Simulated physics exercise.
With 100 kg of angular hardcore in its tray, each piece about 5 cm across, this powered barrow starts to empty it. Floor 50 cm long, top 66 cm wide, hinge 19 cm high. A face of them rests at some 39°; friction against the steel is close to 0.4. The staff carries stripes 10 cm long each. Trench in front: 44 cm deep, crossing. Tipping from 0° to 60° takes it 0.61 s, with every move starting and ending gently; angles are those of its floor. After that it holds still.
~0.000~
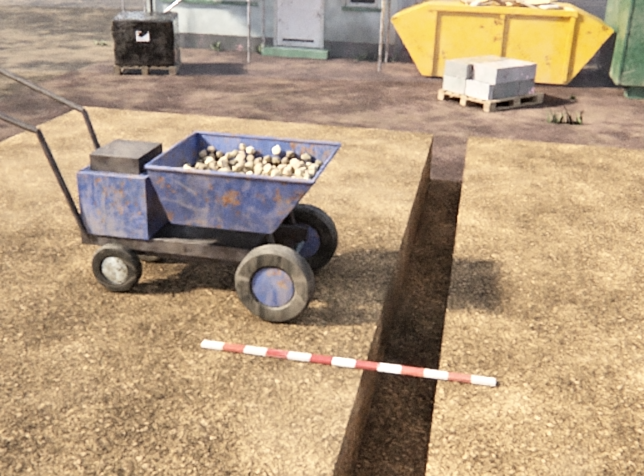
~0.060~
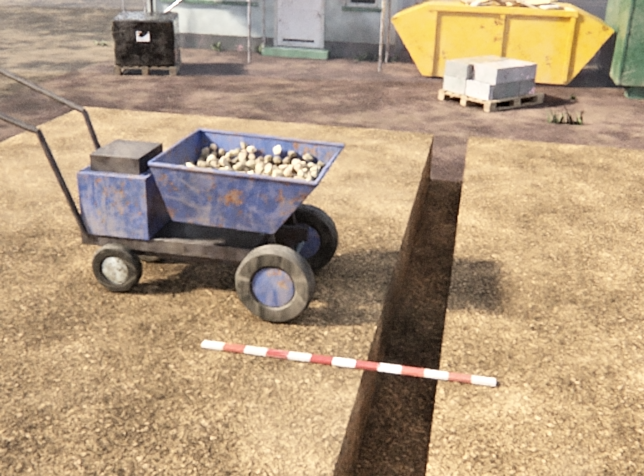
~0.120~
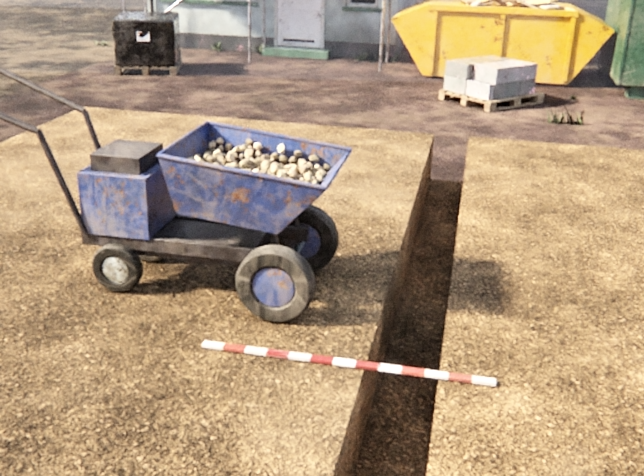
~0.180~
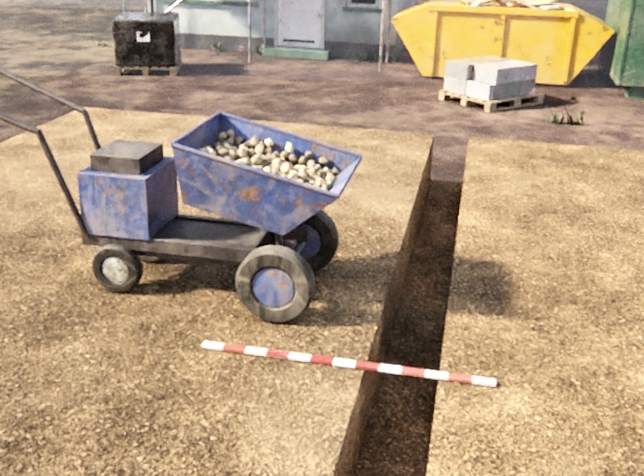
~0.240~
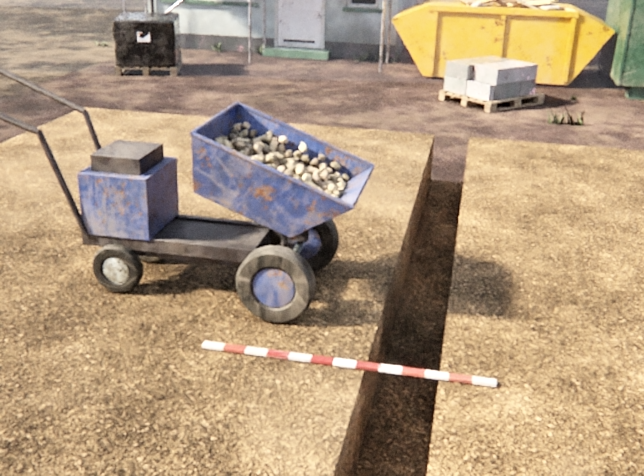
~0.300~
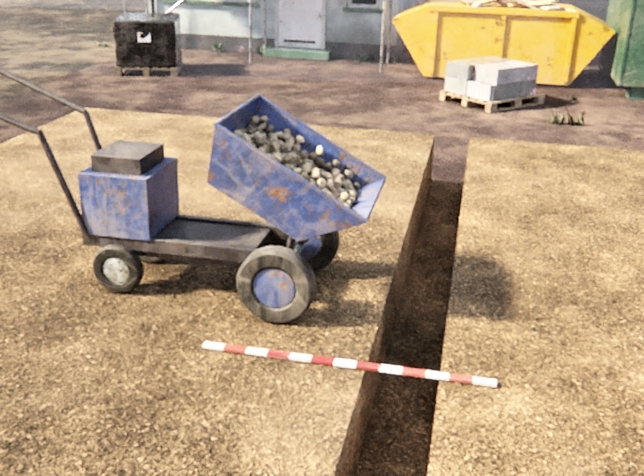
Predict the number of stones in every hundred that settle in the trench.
Close to 22 in a hundred.
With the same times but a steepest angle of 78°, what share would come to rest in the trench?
It would come to about 70 percent.
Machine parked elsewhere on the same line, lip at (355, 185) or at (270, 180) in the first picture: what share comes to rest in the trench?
Roughly 5 per cent, then 30 per cent.
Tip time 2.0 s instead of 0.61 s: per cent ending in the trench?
Around 15 per cent would end in the trench.
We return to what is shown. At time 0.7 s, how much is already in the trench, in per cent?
Around 0 per cent of it.
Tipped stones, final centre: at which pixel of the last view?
Resting centre: About (432, 377).
After 0.5 s the floor is at 51°; 100 % in the tray; the foremost stones are at (372, 234).
After 0.7 s the floor is at 60°; 98 % in the tray, 2 % in the trench; the foremost stones are at (427, 270).
After 1.1 s the floor is at 60°; 72 % in the tray, 16 % in the trench, 12 % past the trench; the foremost stones are at (517, 312).
After 3.0 s the floor is at 60°; 65 % in the tray, 22 % in the trench, 13 % past the trench; the foremost stones are at (560, 317).
